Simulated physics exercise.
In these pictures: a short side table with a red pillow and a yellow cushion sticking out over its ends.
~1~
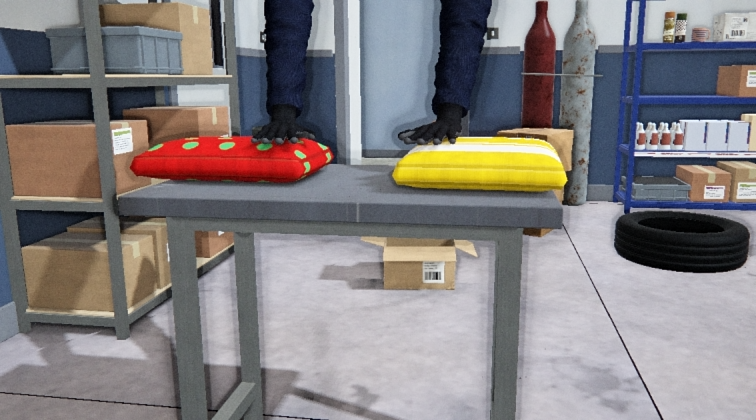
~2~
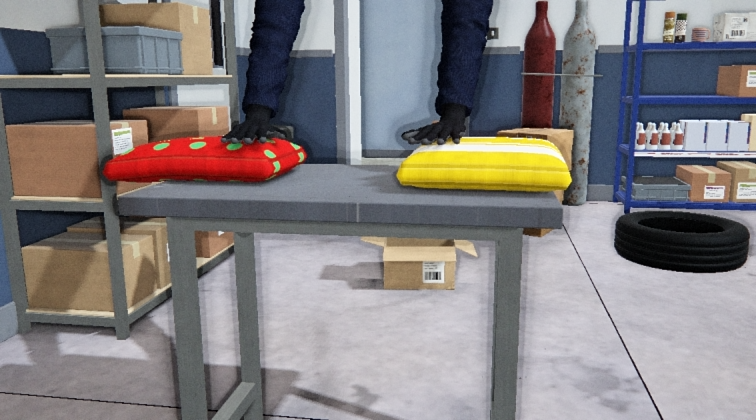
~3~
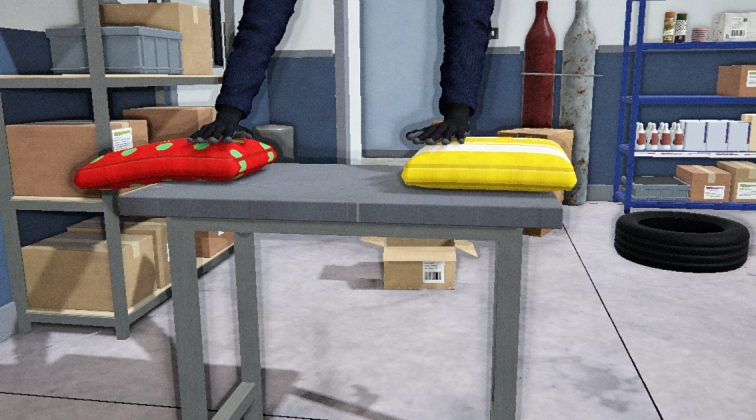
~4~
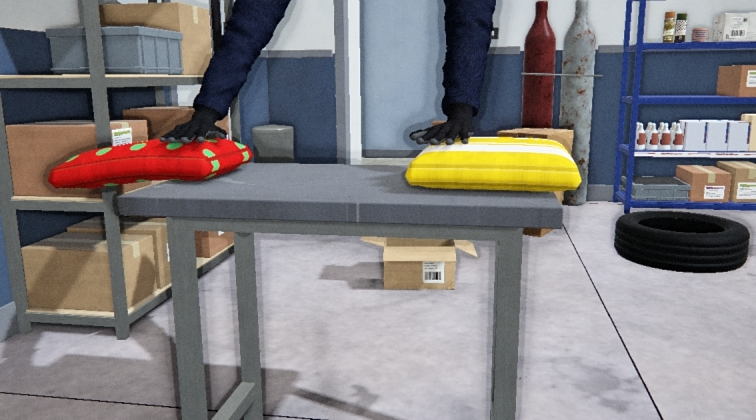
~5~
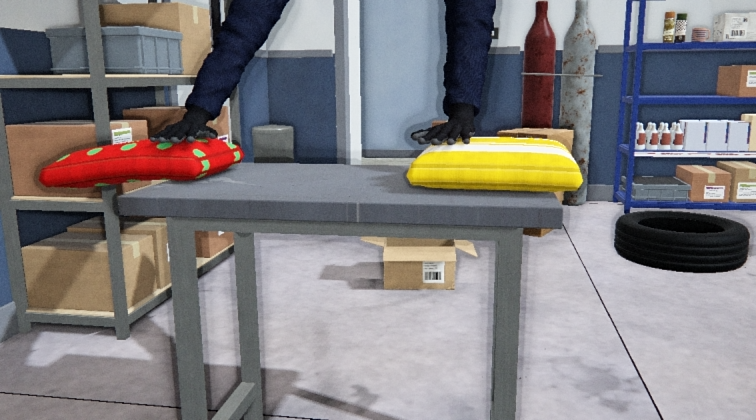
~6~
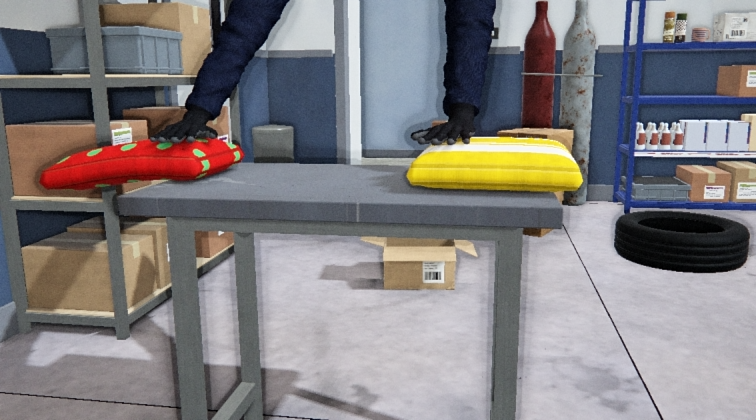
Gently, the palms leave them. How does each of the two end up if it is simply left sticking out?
In order: The red pillow most likely loses its perch; the yellow cushion most likely keeps its perch.
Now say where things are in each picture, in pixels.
In the first frame, pillow tip (150, 164); cushion tip (559, 172).
In the second frame, pillow tip (124, 168); cushion tip (564, 173).
In the third frame, pillow tip (96, 177); cushion tip (569, 173).
In the fourth frame, pillow tip (71, 176); cushion tip (573, 173).
In the fifth frame, pillow tip (62, 175); cushion tip (574, 173).
In the sixth frame, pillow tip (63, 178), well over half past the edge; cushion tip (574, 173), a small part past the edge.
Then, 0.36 s past the final frame, pillow falling near (134, 254); cushion unmoved.
Then, 0.64 s past the final frame, pillow on the floor; cushion unmoved.
When it is over, pillow on the floor; cushion unmoved. The red pillow tips over and falls and the yellow cushion holds its place.
